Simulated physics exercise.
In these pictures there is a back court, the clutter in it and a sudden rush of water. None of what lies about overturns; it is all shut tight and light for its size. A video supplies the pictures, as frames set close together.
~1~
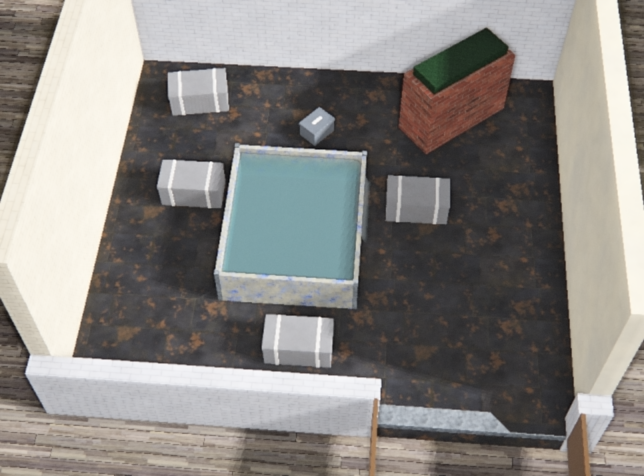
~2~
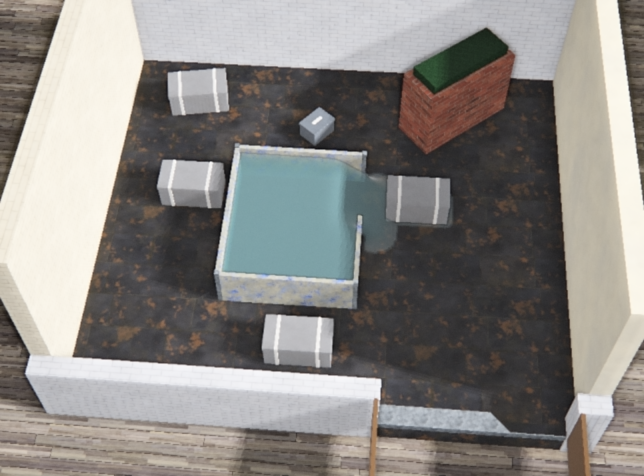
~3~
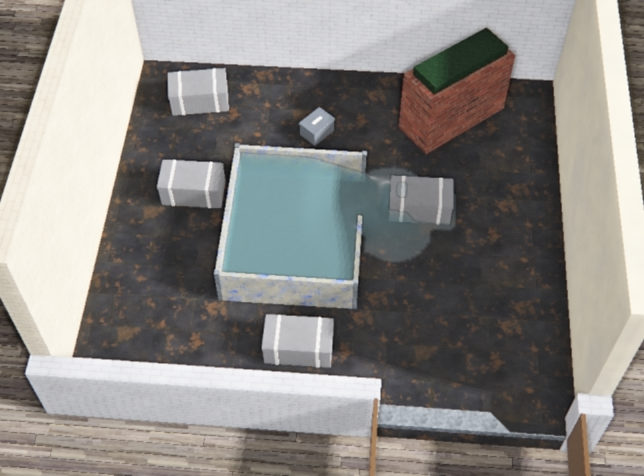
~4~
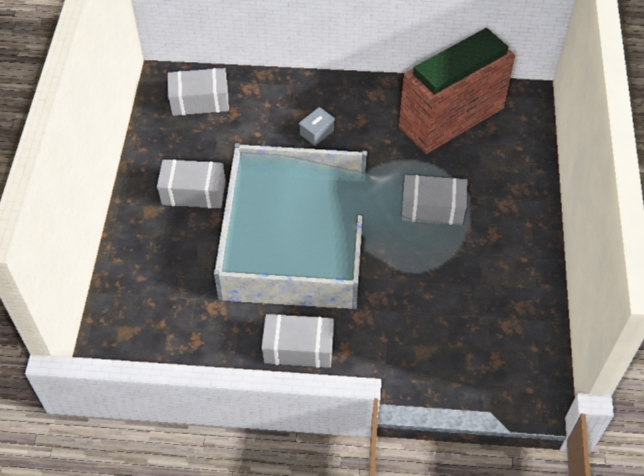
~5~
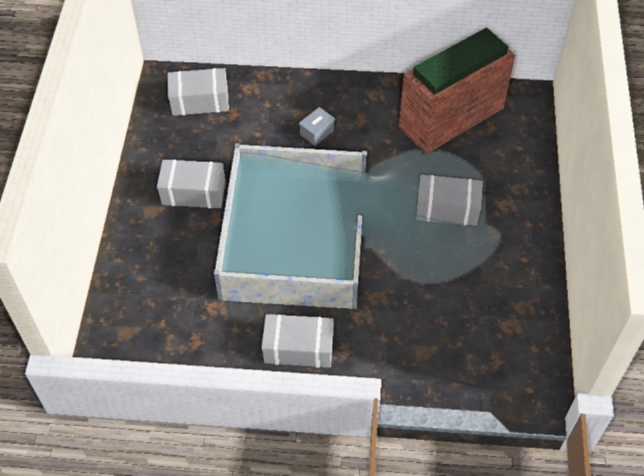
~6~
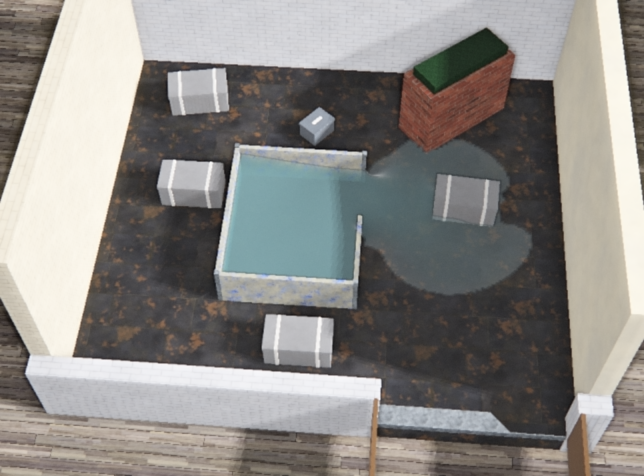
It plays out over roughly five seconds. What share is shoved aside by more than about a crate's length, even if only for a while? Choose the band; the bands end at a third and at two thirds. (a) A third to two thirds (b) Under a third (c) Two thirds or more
b, under a third.
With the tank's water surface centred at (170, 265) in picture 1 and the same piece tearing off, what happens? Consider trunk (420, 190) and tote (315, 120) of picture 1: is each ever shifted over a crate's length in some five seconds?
One by one, the first went the full distance and the second came up short.
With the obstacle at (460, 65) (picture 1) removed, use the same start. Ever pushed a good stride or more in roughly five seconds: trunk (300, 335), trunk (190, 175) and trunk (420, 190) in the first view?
Following the order you gave: Moved little if at all, moved little if at all, got moved a good way.
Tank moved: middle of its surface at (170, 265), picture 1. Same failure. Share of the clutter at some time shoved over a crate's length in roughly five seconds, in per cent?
Estimate: Around 20 per cent of them.
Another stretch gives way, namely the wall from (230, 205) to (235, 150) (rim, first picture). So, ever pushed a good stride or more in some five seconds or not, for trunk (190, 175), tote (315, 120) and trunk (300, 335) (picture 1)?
Listed in turn, ends up that far off, ends up that far off, never travels that far.
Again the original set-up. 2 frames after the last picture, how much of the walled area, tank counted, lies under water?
Around 30 percent.
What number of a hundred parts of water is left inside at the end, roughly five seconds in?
86 %.
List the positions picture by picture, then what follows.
The first picture shows a trunk at (419, 191), on the bottom; a trunk at (197, 82) rests on the ground; 0 of 5 have shifted.
The second picture shows a trunk at (419, 191), on the bottom; a trunk at (197, 82) rests on the ground; 0 of 5 have shifted.
The third picture shows a trunk at (422, 191) rests on the ground, close to its start; a trunk at (197, 82) rests on the ground; 0 of 5 have shifted.
The fourth picture shows a trunk at (436, 191), on the bottom, close to its start; a trunk at (197, 82) rests on the ground; 1 of 5 have shifted.
The fifth picture shows a trunk at (451, 191), on the bottom, a stride from its start; a trunk at (197, 82), on the bottom; 1 of 5 have shifted.
The sixth picture shows a trunk at (468, 191), on the bottom, a stride from its start; a trunk at (197, 82) rests on the ground; 1 of 5 have shifted.
A moment on, 1 of 5 are well off their spots; 0 afloat.
Next, 1 of 5 are well off their spots; 0 afloat.
Later, 1 of 5 are well off their spots; 1 afloat.
In the end, 1 of 5 are well off their spots, and 1 have been at some point; 0 afloat.
